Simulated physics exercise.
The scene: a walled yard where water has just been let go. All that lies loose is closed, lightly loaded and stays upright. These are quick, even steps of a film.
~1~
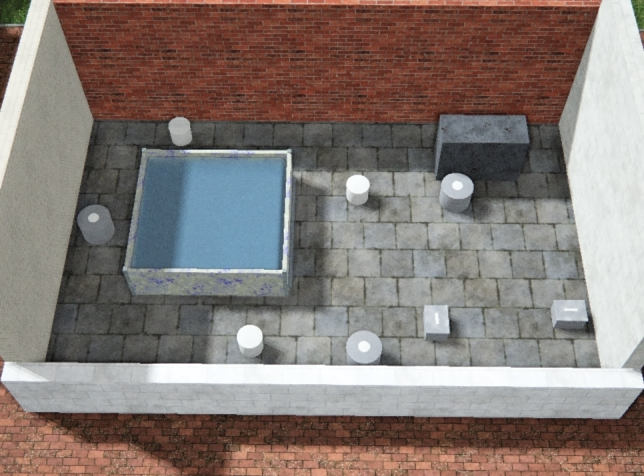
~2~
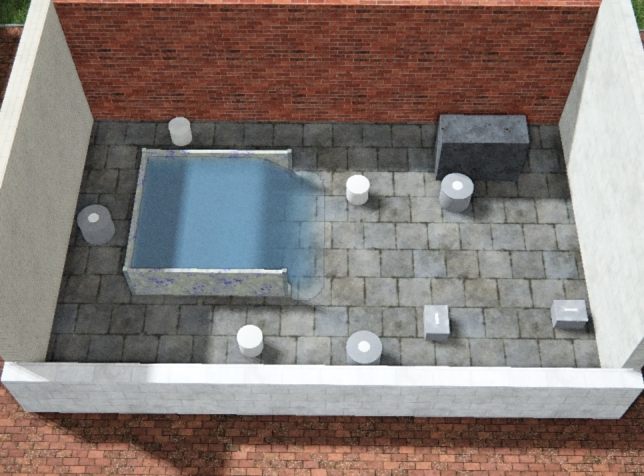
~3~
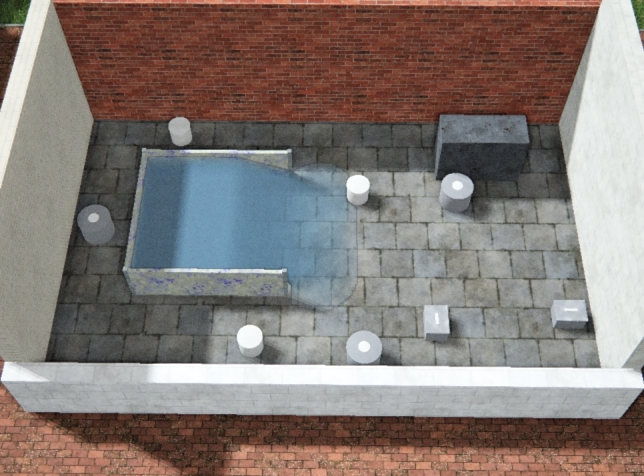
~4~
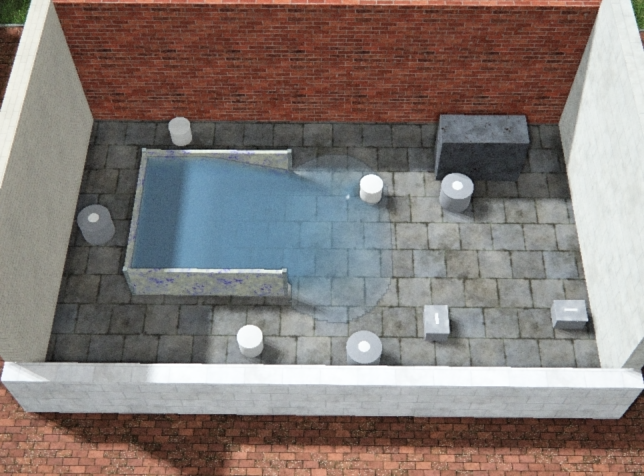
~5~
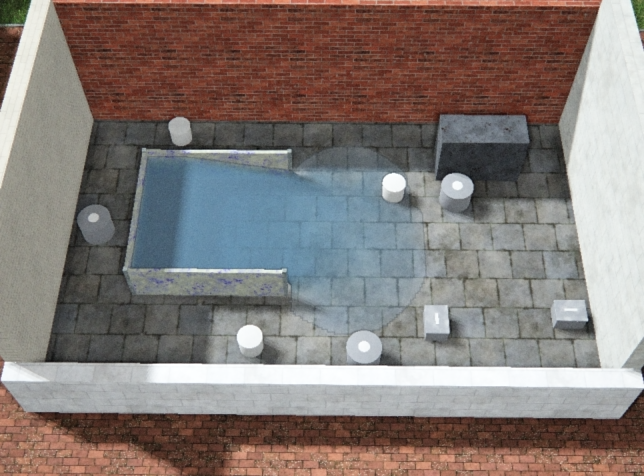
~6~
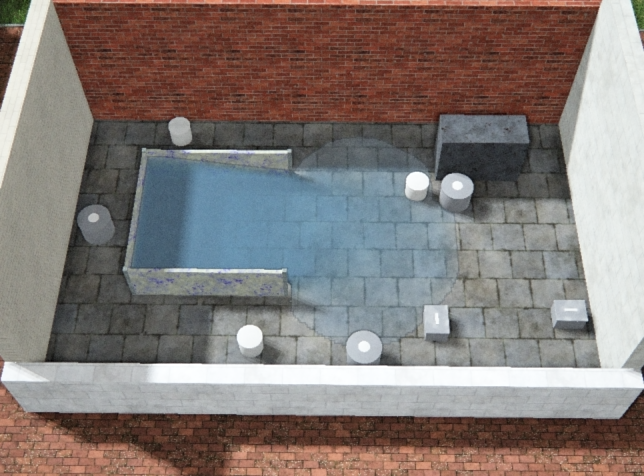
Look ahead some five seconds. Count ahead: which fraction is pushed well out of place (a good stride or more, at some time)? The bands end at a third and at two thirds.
That comes to from one to two thirds.
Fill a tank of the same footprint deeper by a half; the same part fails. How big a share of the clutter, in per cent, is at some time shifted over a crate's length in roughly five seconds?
I make it 80 per cent.
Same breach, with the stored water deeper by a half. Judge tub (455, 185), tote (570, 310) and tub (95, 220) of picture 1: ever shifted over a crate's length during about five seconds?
One after the other: Yes, that far or more, not that far.
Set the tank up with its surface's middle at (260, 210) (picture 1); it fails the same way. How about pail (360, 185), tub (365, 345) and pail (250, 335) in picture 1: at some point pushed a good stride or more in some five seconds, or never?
In turn: That far or more, that far or more, under that.
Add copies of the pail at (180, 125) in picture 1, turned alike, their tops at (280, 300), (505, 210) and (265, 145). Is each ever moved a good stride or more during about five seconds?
In turn: Under that, swept aside, under that.
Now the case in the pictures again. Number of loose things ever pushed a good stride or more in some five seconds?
I count 4.
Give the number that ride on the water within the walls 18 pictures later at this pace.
5 of them.
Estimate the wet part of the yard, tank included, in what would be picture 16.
Some 65 per cent.
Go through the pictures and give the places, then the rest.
The first frame shows a pail at (358, 184) rests on the ground; a tub at (94, 218), on the bottom; 0 of 8 have shifted.
The second frame shows a pail at (358, 184), on the bottom; a tub at (94, 218) rests on the ground; 0 of 8 have shifted.
The third frame shows a pail at (358, 184) rests on the ground; a tub at (94, 218), on the bottom; 0 of 8 have shifted.
The fourth frame shows a pail at (372, 184) rests on the ground, close to its start; a tub at (94, 218) rests on the ground; 1 of 8 have shifted.
The fifth frame shows a pail at (394, 183) rests on the ground, a stride from its start; a tub at (94, 218) rests on the ground; 1 of 8 have shifted.
The sixth frame shows a pail at (418, 181), on the bottom, a stride from its start; a tub at (94, 218), on the bottom; 1 of 8 have shifted.
A moment on, 1 of 8 are well off their spots; 0 afloat.
Next, 3 of 8 are well off their spots; 1 afloat.
Later, 4 of 8 are well off their spots; 5 afloat.
In the end, 3 of 8 are well off their spots, and 4 have been at some point; 5 afloat.
